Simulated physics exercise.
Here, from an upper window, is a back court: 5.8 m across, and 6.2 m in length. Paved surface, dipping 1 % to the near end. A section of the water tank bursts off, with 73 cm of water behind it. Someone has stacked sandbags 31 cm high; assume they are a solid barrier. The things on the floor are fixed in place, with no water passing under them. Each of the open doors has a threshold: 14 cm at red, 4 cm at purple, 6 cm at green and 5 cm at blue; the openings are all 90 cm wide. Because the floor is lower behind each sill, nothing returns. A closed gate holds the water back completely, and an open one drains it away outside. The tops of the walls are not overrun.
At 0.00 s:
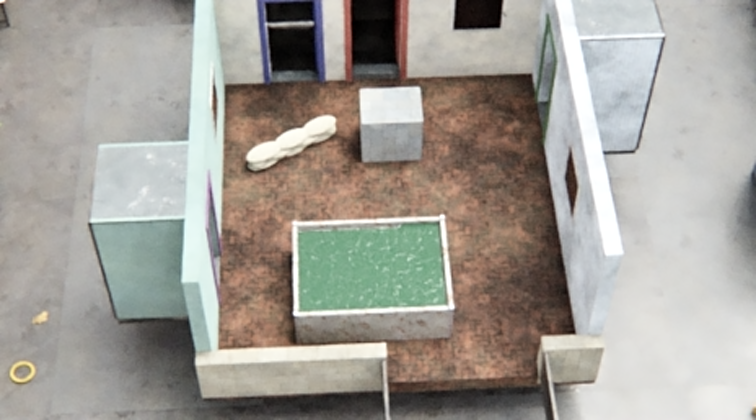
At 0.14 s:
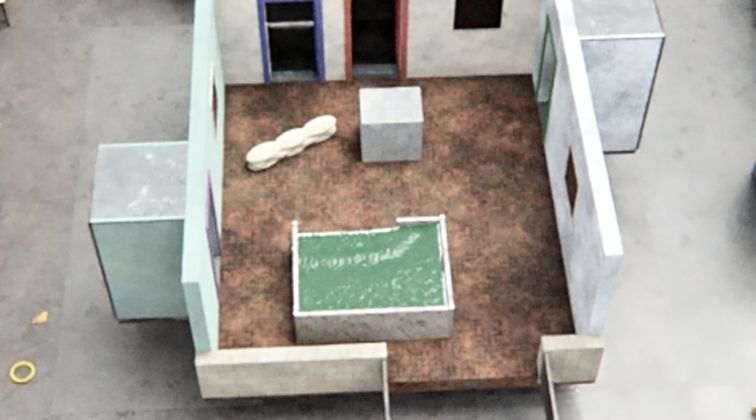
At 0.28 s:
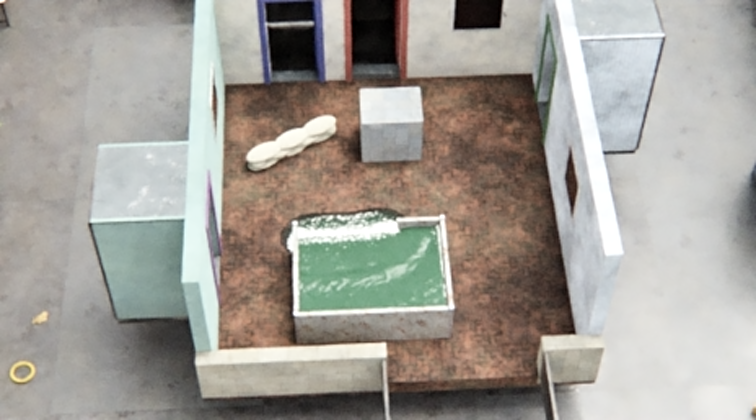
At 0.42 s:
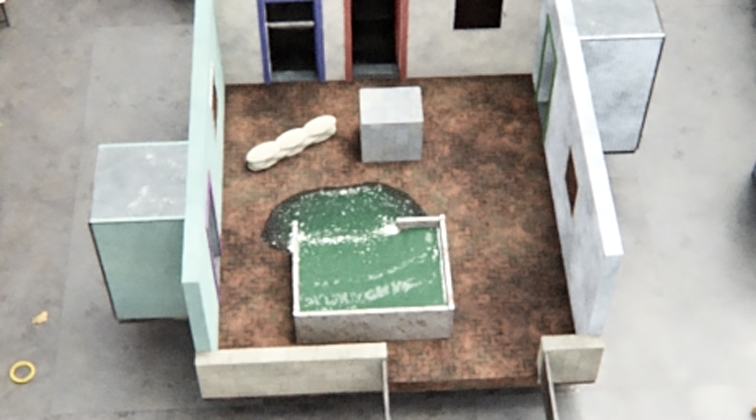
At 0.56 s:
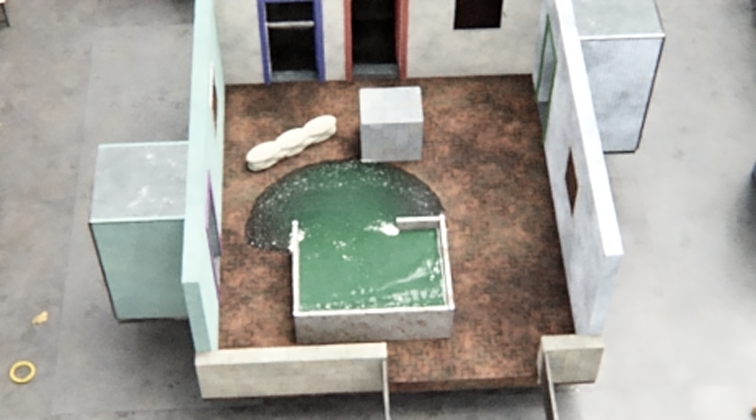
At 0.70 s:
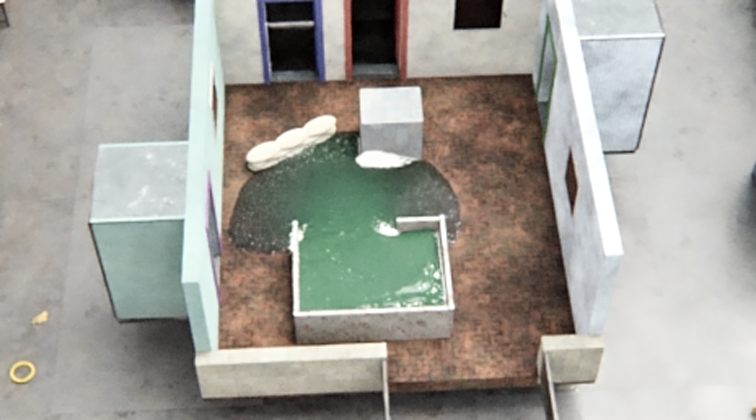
In a walled courtyard with a reddish-brown paved floor, a low rectangular tank of green water stands whole and still. Part of its far side breaks away, and water pours out in white froth. The dark green pool fans across the paving, reaching a grey block and the pale stacked sandbags.
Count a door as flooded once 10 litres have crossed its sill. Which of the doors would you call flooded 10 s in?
I would call the red door flooded; I would call the purple door flooded; I would call the green door flooded; I would call the blue door flooded.
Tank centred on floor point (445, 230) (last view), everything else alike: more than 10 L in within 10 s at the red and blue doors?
Red door held, blue door exceeded.
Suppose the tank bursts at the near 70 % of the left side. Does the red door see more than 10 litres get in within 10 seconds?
Red: Falls short.
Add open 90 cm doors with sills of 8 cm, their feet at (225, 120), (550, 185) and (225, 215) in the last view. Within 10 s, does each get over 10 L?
The first one exceeds it, the second one exceeds it, and the third one exceeds it.
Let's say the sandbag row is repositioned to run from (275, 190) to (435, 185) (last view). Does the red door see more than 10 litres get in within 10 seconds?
At red, compared with that limit: Limit not reached.
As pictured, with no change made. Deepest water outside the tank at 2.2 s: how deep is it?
Roughly 40 cm.
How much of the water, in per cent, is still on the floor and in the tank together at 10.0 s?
Around 80 percent of the water.
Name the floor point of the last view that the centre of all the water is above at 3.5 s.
The water's centre sits at about (355, 201).
After 1.4 s water covers 35 % of the floor and is deepest (46 cm) near (325, 144); red door 14 cm at the sill, 2 L in, purple door not reached, green door not reached, blue door not reached.
After 2.2 s water covers 55 % of the floor and is deepest (40 cm) near (335, 159); red door 21 cm at the sill, 30 L in, purple door not reached, green door 11 cm at the sill, 1 L in, blue door 10 cm at the sill, 0 L in.
After 3.5 s water covers 75 % of the floor and is deepest (24 cm) near (223, 196); red door 13 cm at the sill, 51 L in, purple door 6 cm at the sill, 0 L in, green door 11 cm at the sill, 20 L in, blue door 16 cm at the sill, 40 L in.
After 6.0 s water covers 95 % of the floor and is deepest (16 cm) near (218, 376); red door 8 cm at the sill, 53 L in, purple door 6 cm at the sill, 9 L in, green door 9 cm at the sill, 61 L in, blue door 9 cm at the sill, 99 L in.
After 10.0 s water covers 95 % of the floor and is deepest (15 cm) near (560, 361); red door 5 cm at the sill, 53 L in, purple door 7 cm at the sill, 23 L in, green door 9 cm at the sill, 104 L in, blue door 4 cm at the sill, 113 L in.
